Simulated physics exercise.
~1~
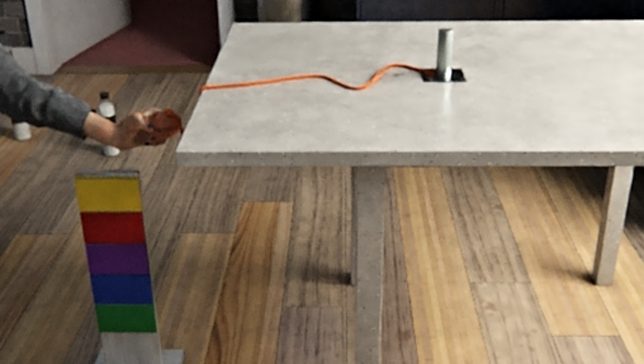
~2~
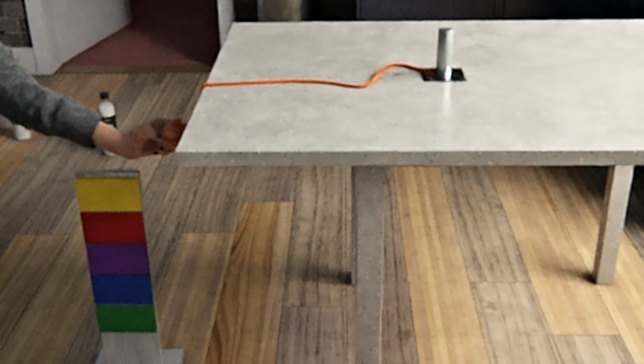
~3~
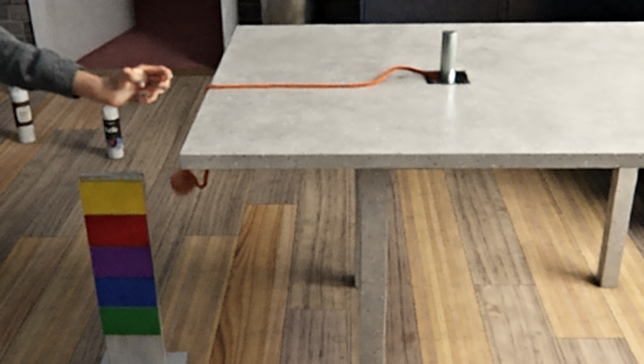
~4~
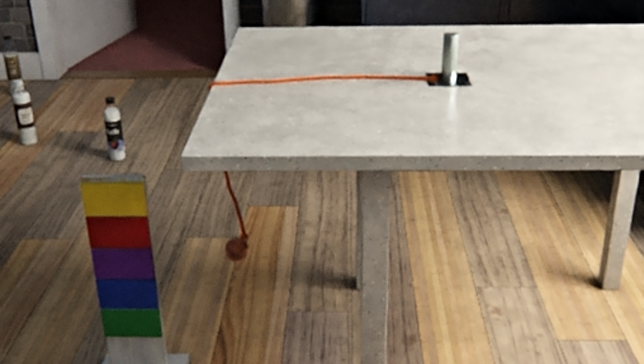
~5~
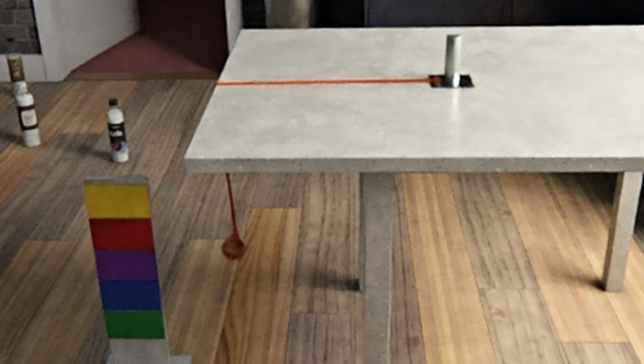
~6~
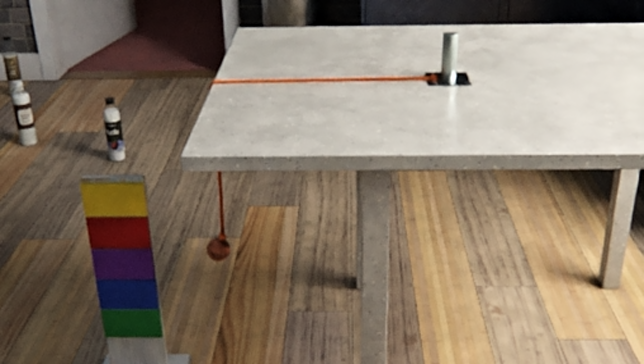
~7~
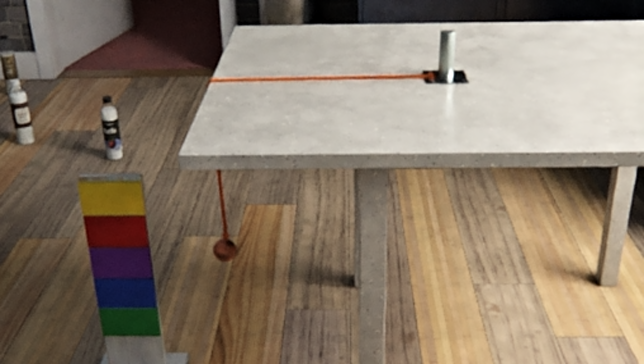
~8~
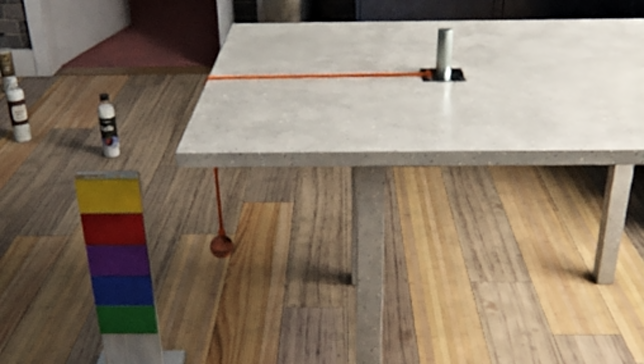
In a room with a wooden floor, a hand holds an orange ball at the end of a pale table, its cord winding back to a post, then lets go and withdraws; the ball drops, the cord straightens, and it hangs nearly still, level with the purple band.
